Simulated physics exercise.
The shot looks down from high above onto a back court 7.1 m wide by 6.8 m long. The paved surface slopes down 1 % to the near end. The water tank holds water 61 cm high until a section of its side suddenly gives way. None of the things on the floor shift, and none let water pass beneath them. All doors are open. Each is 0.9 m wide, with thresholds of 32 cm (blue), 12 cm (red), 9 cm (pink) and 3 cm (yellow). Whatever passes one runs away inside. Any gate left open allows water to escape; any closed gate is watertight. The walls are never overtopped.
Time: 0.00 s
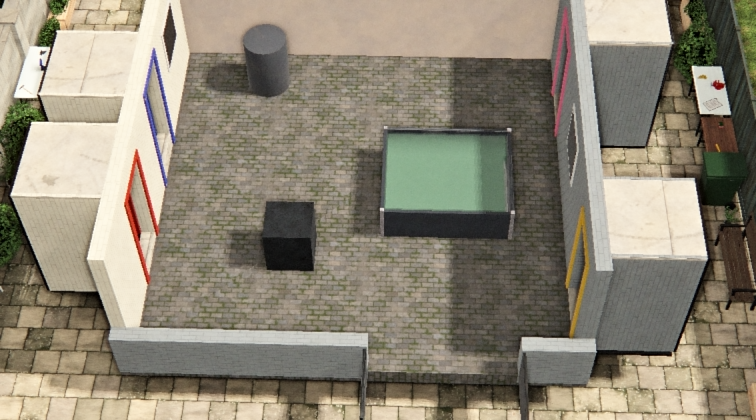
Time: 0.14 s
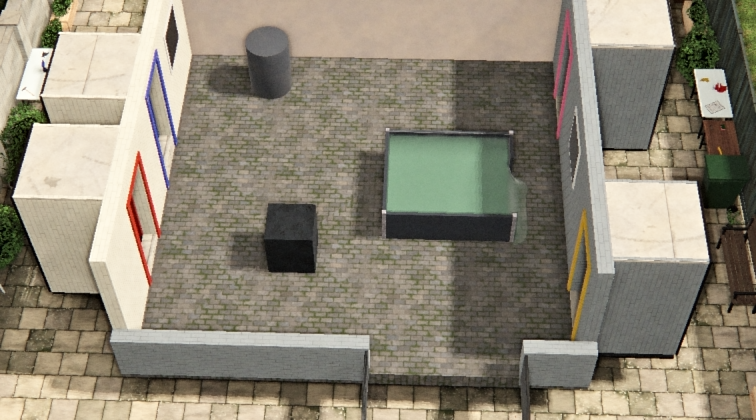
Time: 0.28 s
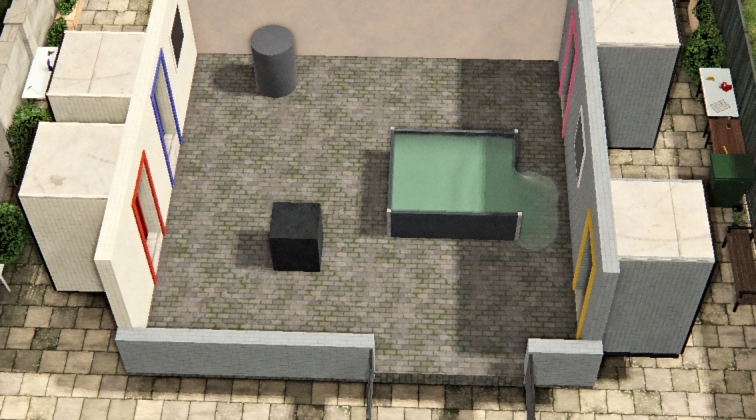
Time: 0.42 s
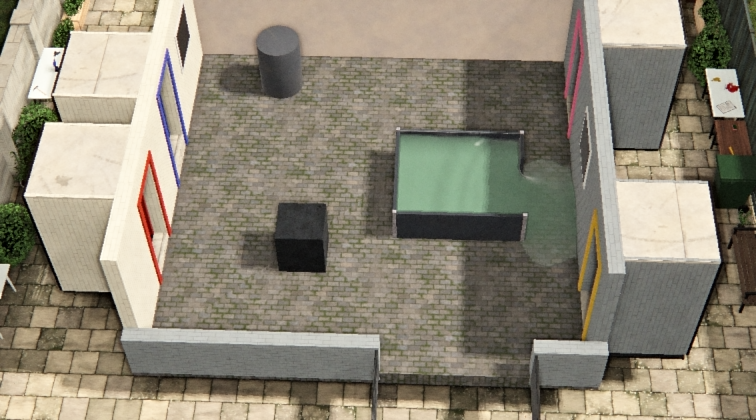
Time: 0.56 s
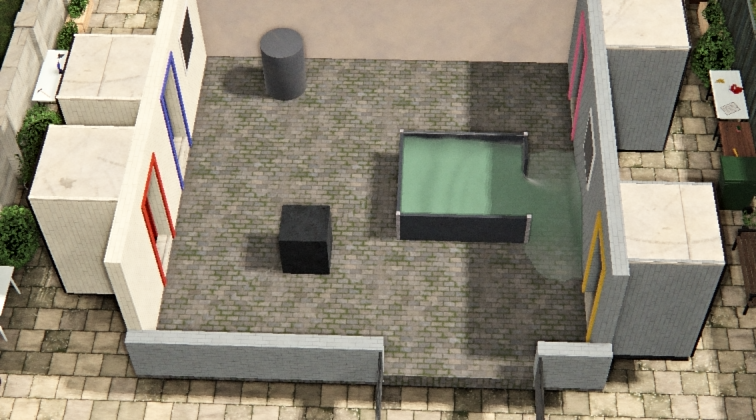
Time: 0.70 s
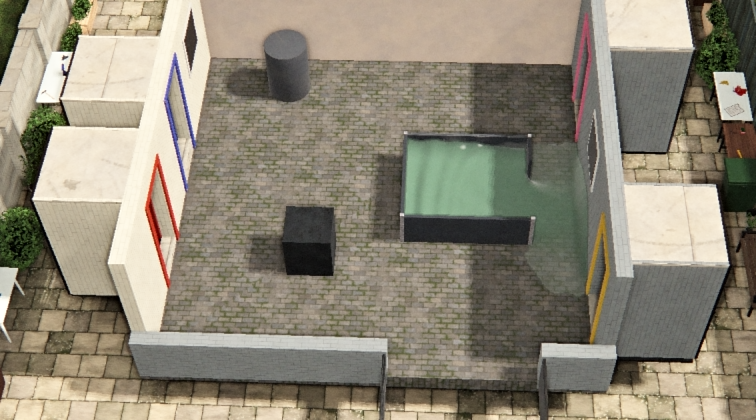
Green water pouring from the right side of a rectangular tank, spreading across the paving of a walled courtyard seen from above.
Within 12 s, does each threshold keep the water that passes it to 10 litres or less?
One by one: At the blue door the limit will not be crossed; at the red door the limit will not be crossed; at the pink door the limit will not be crossed; at the yellow door the limit will be crossed.
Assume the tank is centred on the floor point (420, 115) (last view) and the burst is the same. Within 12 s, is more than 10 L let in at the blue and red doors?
Blue door held, red door held.
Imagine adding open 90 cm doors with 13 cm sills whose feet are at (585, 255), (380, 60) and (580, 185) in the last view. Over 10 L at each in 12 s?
So, in the order given, it's beyond the mark, then shy of the mark, then beyond the mark.
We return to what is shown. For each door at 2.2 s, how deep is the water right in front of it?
Door by door, in cm: Blue reads 0, red reads 0, pink reads 7, yellow reads 10.
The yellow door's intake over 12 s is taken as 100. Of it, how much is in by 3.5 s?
Share by then: ~ 35 %.
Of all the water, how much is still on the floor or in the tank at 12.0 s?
Around 66 percent of the water.
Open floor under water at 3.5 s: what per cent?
About 30 per cent.
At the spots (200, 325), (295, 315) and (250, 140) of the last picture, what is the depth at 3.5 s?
In that order: 0, 0 and 0 cm.
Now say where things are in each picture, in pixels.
In the first frame, still water, 61 cm deep, in the water tank at (447, 172).
In the second frame, the front is at (518, 181), 0.7 m from the gap at (509, 203); 0.2 m2 of floor is under water; 61 cm left at the back of the water tank.
In the third frame, the front is at (550, 183), 0.9 m from the gap at (514, 203); 0.9 m2 of floor is under water; 61 cm left at the back of the water tank.
In the fourth frame, water pours out at (520, 204) and has run 1.3 m, to (572, 174); typically 11 cm deep outside, 61 cm at the water tank's back.
In the fifth frame, water pours out at (524, 206) and has run 1.6 m, to (574, 158); typically 11 cm deep outside, 60 cm at the water tank's back.
In the sixth frame, water pours out at (528, 208) and has run 1.9 m, to (588, 291); typically 13 cm deep outside, 53 cm at the water tank's back.
After 1.4 s water covers 15 % of the floor and is deepest (48 cm) near (579, 225); blue door not reached, red door not reached, pink door 6 cm at the sill, 0 L in, yellow door 9 cm at the sill, 0 L in.
After 2.2 s water covers 25 % of the floor and is deepest (39 cm) near (579, 225); blue door not reached, red door not reached, pink door 7 cm at the sill, 0 L in, yellow door 10 cm at the sill, 13 L in.
After 3.5 s water covers 30 % of the floor and is deepest (24 cm) near (590, 369); blue door not reached, red door not reached, pink door 6 cm at the sill, 0 L in, yellow door 8 cm at the sill, 35 L in.
After 7.0 s water covers 75 % of the floor and is deepest (14 cm) near (590, 369); blue door 4 cm at the sill, 0 L in, red door not reached, pink door 5 cm at the sill, 0 L in, yellow door 7 cm at the sill, 85 L in.
After 12.0 s water covers 90 % of the floor and is deepest (9 cm) near (178, 357); blue door 4 cm at the sill, 0 L in, red door 6 cm at the sill, 0 L in, pink door 5 cm at the sill, 0 L in, yellow door 4 cm at the sill, 104 L in.
